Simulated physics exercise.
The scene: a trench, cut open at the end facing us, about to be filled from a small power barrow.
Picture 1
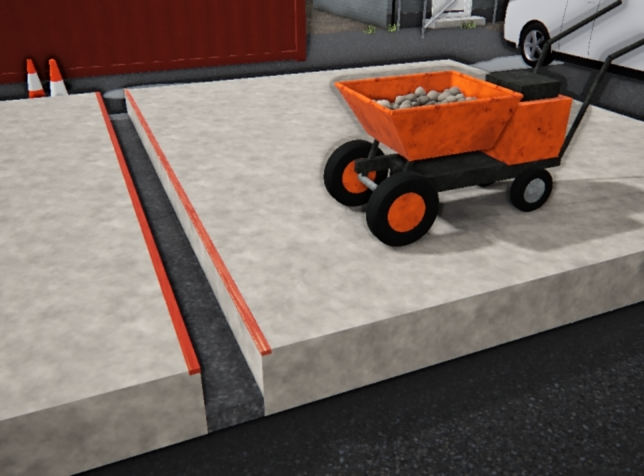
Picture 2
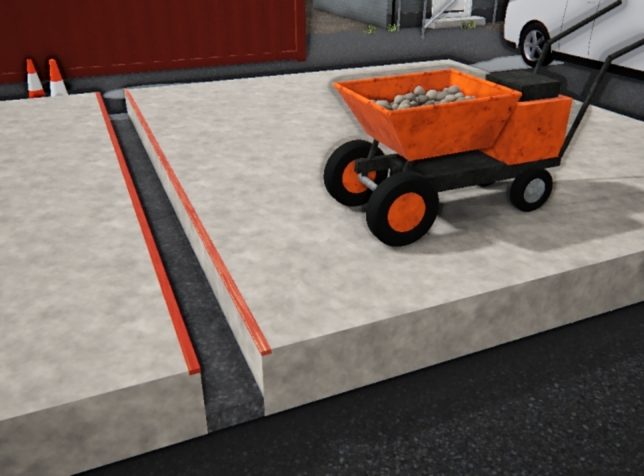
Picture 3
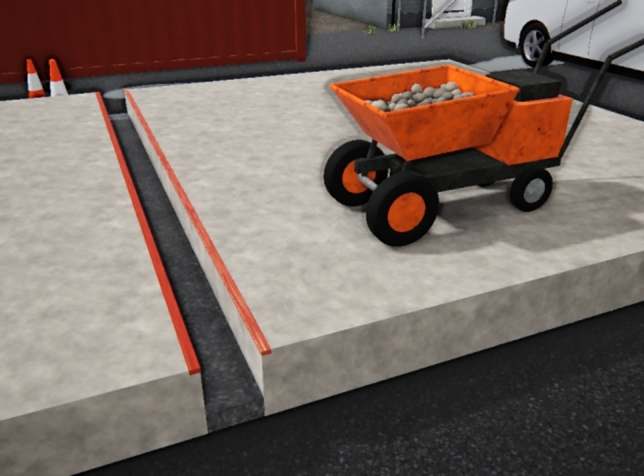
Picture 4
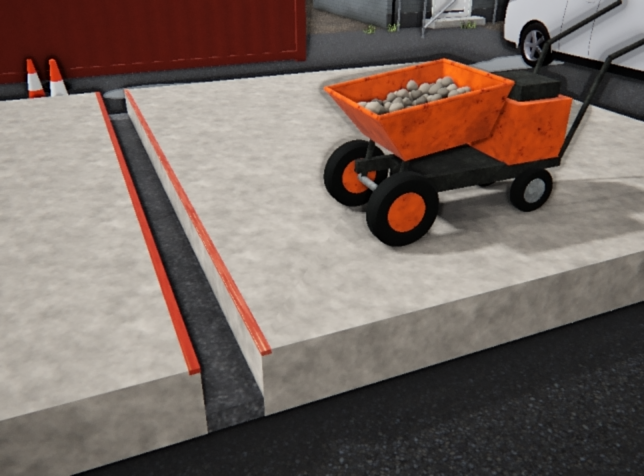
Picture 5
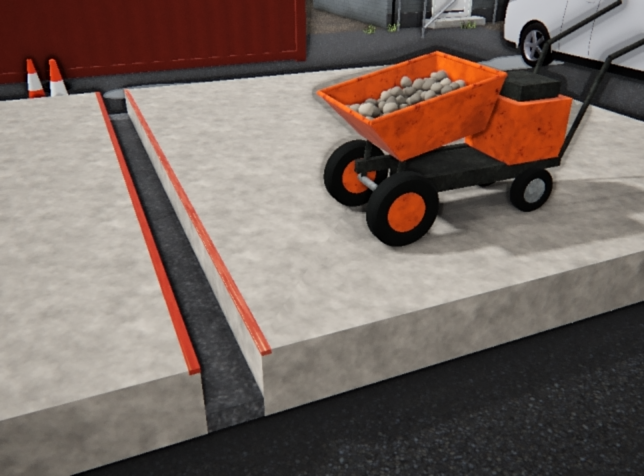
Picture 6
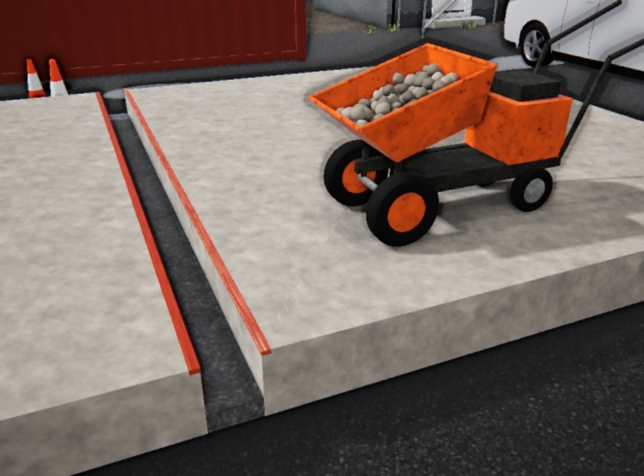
An orange power barrow stands still on concrete as its pebble-filled skip tilts toward the left.
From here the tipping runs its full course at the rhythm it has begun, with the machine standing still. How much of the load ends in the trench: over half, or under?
In the trench: Only the smaller part.
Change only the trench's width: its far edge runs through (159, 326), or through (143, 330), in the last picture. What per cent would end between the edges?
First some 20, then 20 per cent.
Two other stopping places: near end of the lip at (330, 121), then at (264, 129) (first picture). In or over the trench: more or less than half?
One: Most of it. Two: The smaller part.
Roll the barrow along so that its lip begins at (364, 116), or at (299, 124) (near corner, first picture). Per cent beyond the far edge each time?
Near 0 % and 20 %.
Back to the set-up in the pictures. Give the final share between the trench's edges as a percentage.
Close to 15 per cent.
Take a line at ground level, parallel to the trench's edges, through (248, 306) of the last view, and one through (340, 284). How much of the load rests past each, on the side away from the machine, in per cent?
Near 20 % and 90 %.
Soon, skip tipped steeply; all in the skip.
A while on, skip tipped right over; most in the skip; about a quarter short of the trench; a stray few falling.
Towards the end, skip tipped right over; about a quarter in the skip; about two thirds short of the trench; a small part in or heaped over the trench.
Finally, skip tipped right over; a small part in the skip; most short of the trench; about a quarter in or heaped over the trench; none beyond it.
